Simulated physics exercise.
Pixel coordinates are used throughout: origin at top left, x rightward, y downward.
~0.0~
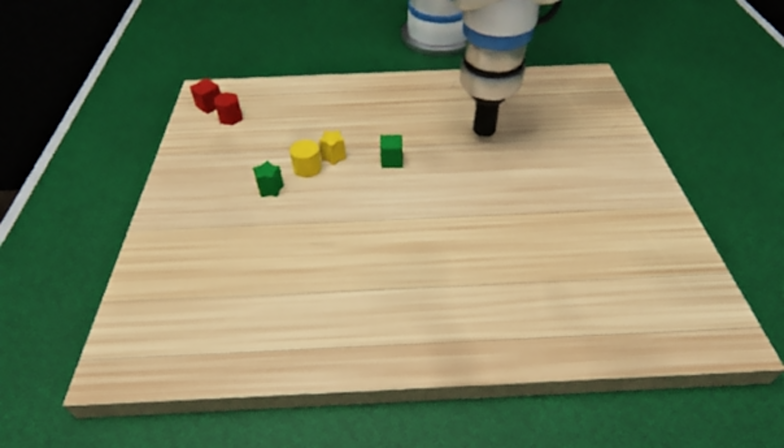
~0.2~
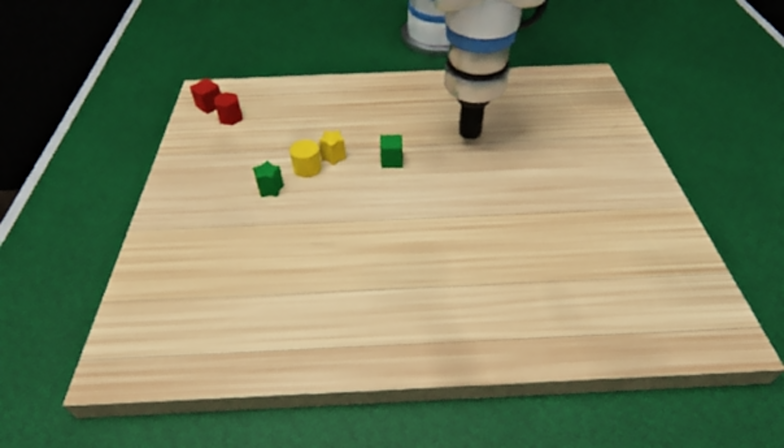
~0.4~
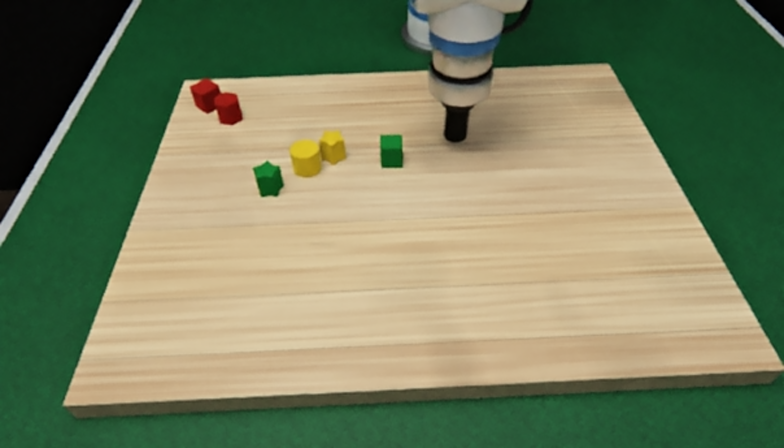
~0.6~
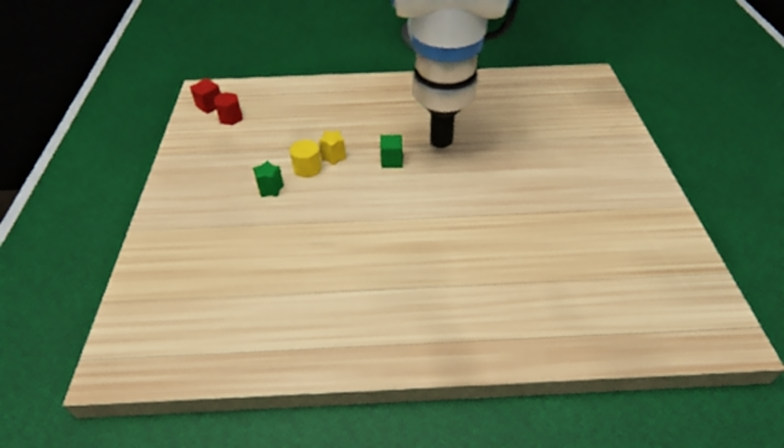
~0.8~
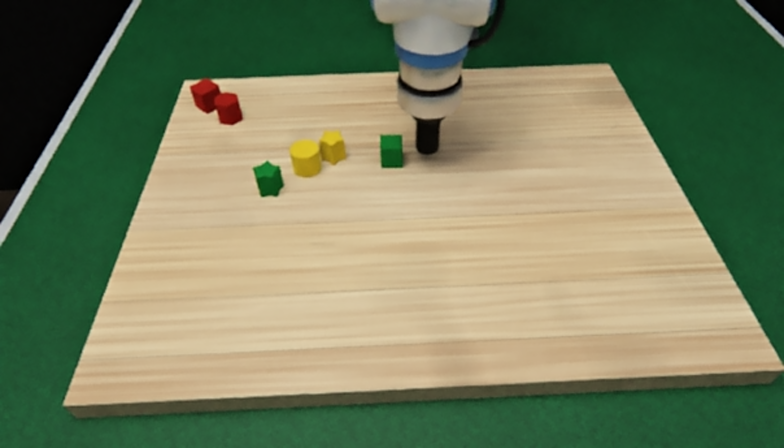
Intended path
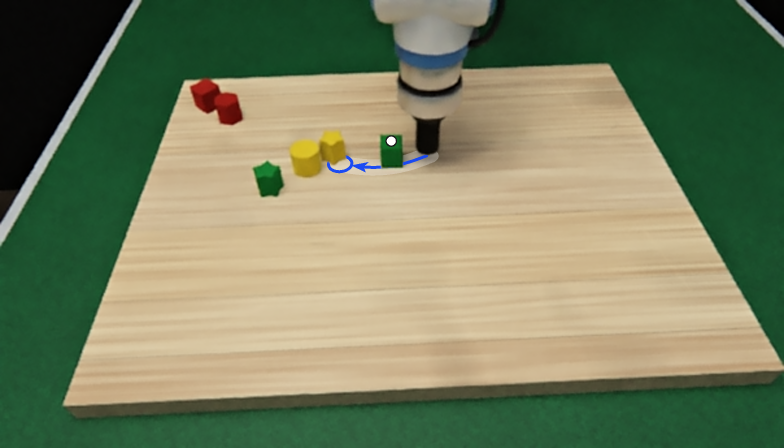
The clip opens on a wooden board holding red, yellow and green blocks toward its upper left, with a robot arm's dark stick to their right. The arm slides the stick steadily left and slightly nearer, ending just right of the green four-sided block, while every block stays still.
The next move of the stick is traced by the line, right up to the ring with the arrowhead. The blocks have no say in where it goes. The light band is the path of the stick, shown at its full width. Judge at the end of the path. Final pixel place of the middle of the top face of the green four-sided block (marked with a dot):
Pixel (320, 136).
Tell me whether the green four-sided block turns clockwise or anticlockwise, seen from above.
It makes a clockwise turn.
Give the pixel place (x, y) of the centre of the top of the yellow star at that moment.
I'd expect the centre of its top face to be at (303, 128).
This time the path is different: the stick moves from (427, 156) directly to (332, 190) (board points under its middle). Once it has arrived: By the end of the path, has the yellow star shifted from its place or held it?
It stays.
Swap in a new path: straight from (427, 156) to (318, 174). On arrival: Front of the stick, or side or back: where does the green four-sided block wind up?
Once the path is finished, the green four-sided block still sits ahead of the stick.
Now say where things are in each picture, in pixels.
In the first frame, stick's lower end (484, 130); yellow circle (304, 148); yellow star (332, 137); green four-sided block (391, 141).
In the second frame, stick (470, 132); blocks still.
In the third frame, stick (455, 136); blocks still.
In the fourth frame, stick (441, 141); blocks still.
In the fifth frame, stick (427, 147); yellow circle (304, 148); yellow star (332, 137); green four-sided block (391, 141).
Drawn move, from (427, 156) through (400, 164) and (370, 167) to (340, 164); the dot is on the green four-sided block.
The first path, step by step. One third of the way, stick (399, 156); green four-sided block (375, 143), turned 15° clockwise.
Two thirds of the way, stick (368, 159); yellow star (324, 136); green four-sided block (344, 144), turned 30° clockwise.
At the end, stick (339, 156); yellow circle (301, 148); yellow star (303, 128), turned 15° anticlockwise; green four-sided block (320, 136), turned 40° clockwise.
